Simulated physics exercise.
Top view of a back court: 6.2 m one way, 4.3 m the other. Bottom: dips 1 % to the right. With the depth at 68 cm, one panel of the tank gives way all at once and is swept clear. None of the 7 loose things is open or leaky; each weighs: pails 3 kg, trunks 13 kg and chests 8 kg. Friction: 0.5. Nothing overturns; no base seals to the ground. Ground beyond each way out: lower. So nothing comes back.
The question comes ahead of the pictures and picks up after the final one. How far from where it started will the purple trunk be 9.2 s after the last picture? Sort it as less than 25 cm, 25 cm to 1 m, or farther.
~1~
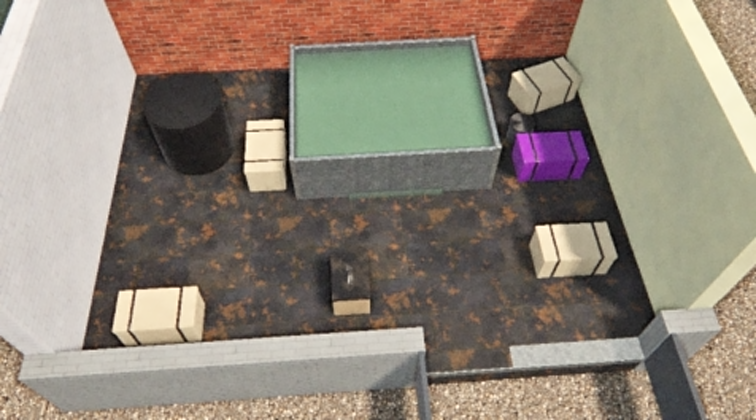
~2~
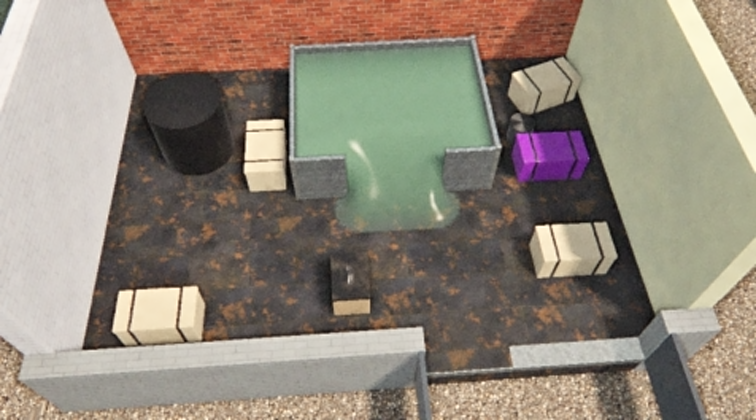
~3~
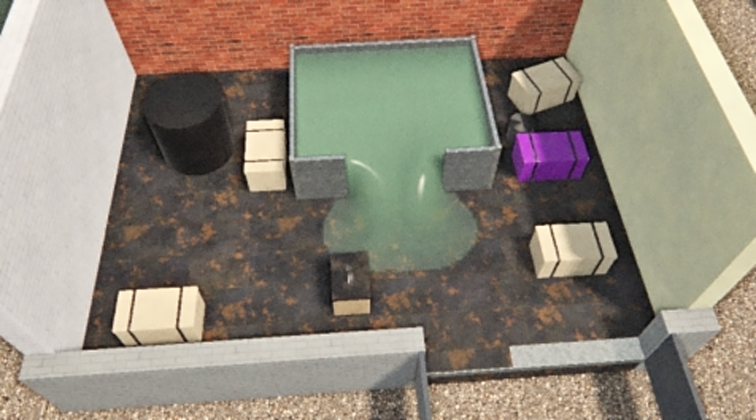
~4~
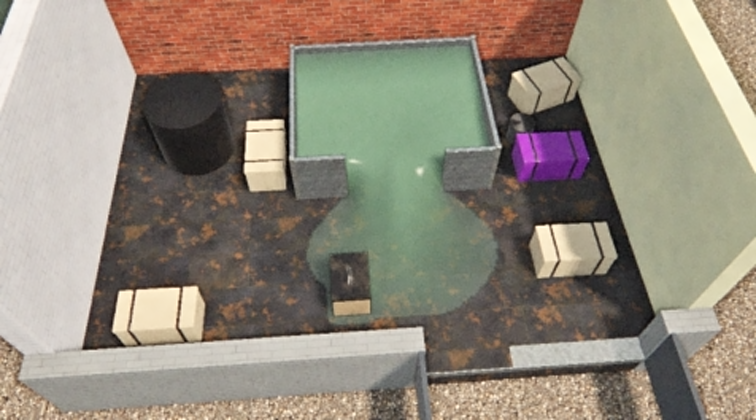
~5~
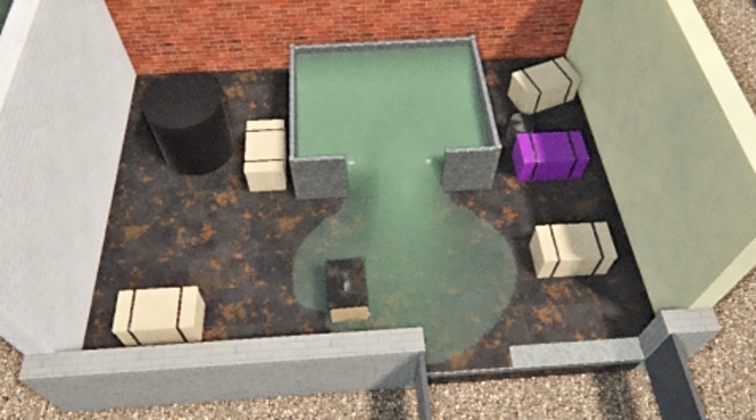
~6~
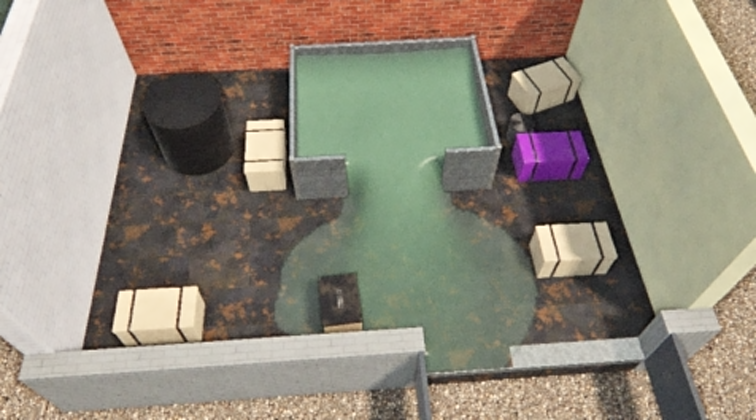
The purple trunk ends up less than 25 cm from its start.
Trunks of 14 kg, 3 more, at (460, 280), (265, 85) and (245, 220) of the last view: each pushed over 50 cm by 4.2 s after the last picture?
Respectively: Greater, smaller, smaller.
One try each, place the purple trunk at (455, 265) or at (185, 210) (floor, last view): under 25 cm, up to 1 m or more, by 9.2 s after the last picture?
From the first place it goes well off; from the second it shuffles over a little.
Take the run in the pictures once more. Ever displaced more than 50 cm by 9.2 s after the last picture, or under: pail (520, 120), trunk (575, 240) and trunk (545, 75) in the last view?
Within the limit, then within the limit, then within the limit.
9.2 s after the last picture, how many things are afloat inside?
I'd say 3 of them.
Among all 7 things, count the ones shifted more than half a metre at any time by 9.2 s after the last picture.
That comes to 3.
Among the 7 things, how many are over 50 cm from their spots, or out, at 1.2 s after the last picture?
By my tally, 1.
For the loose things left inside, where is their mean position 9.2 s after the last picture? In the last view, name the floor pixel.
Averaged position, last view: Near pixel (422, 147).
Then, 1.2 s after the last picture the purple trunk is near (552, 146), 0.0 m from its start, aground; 0 of 7 are out; 1 afloat.
Then, 3.8 s after the last picture the purple trunk is near (552, 146), 0.0 m from its start, aground; 0 of 7 are out; 2 afloat.
Then, 6.2 s after the last picture the purple trunk is near (552, 146), 0.0 m from its start, aground; 0 of 7 are out; 3 afloat.
Then, 9.2 s after the last picture the purple trunk is near (552, 146), 0.0 m from its start, aground; 0 of 7 are out; 3 afloat.
